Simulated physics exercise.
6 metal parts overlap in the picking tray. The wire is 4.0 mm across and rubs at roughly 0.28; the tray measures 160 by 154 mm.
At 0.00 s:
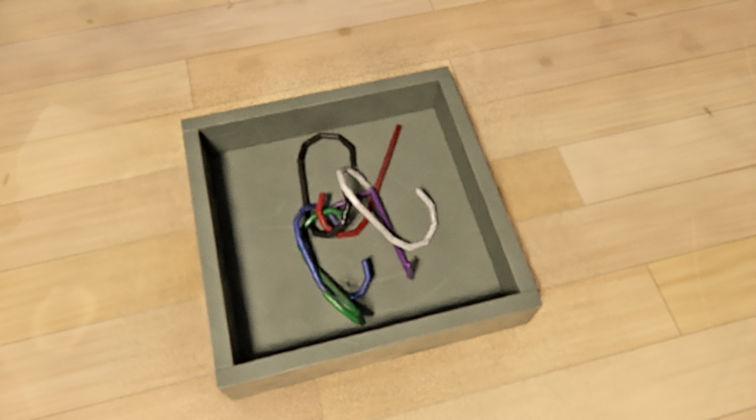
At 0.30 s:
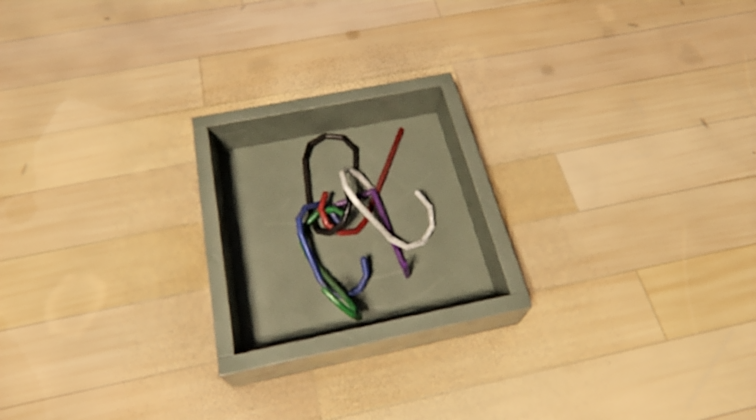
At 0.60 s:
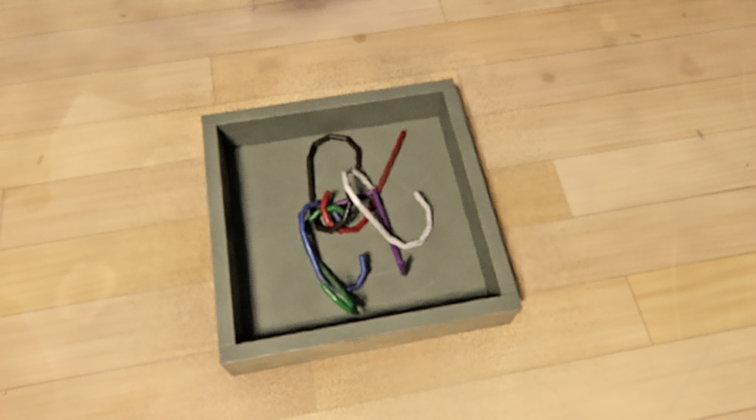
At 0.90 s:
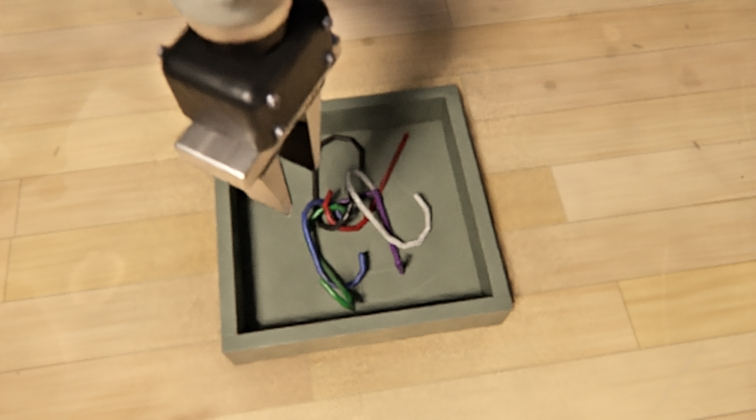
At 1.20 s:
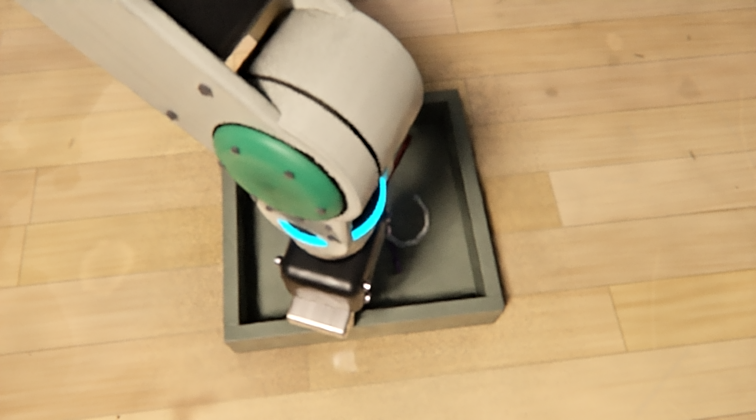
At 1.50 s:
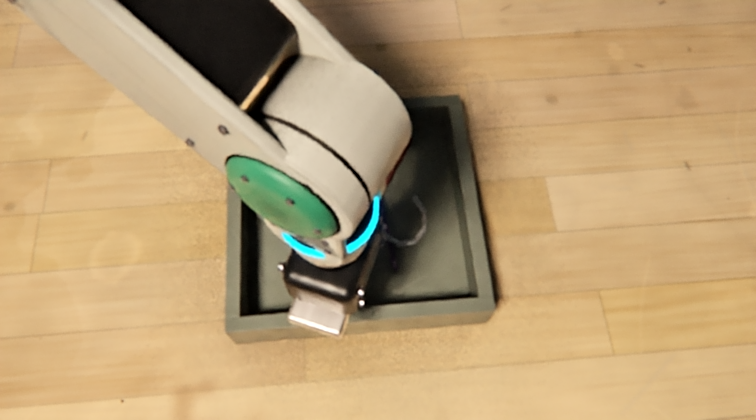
Robot arm reaching down into a grey tray of tangled coloured hooks on a wooden floor, its gripper closing near the front edge.
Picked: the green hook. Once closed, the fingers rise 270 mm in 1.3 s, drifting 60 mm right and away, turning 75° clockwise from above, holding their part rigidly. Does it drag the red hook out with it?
Red hook: Rises too.
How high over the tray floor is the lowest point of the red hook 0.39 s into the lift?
About 0 mm.
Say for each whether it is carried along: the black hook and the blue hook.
Black hook up, blue hook up.
After 1.89 s, lowest point more than 20 mm over the tray floor, green hook 58 mm.
After 2.21 s, lowest point more than 20 mm over the tray floor, green hook 159 mm, black hook 86 mm, red hook 69 mm, blue hook 27 mm.
After 2.80 s, lowest point more than 20 mm over the tray floor, green hook 273 mm, black hook 197 mm, red hook 183 mm, blue hook 140 mm.
At rest, hanging green hook 273 mm, black hook 197 mm, red hook 184 mm, blue hook 139 mm; the other 2 are down.
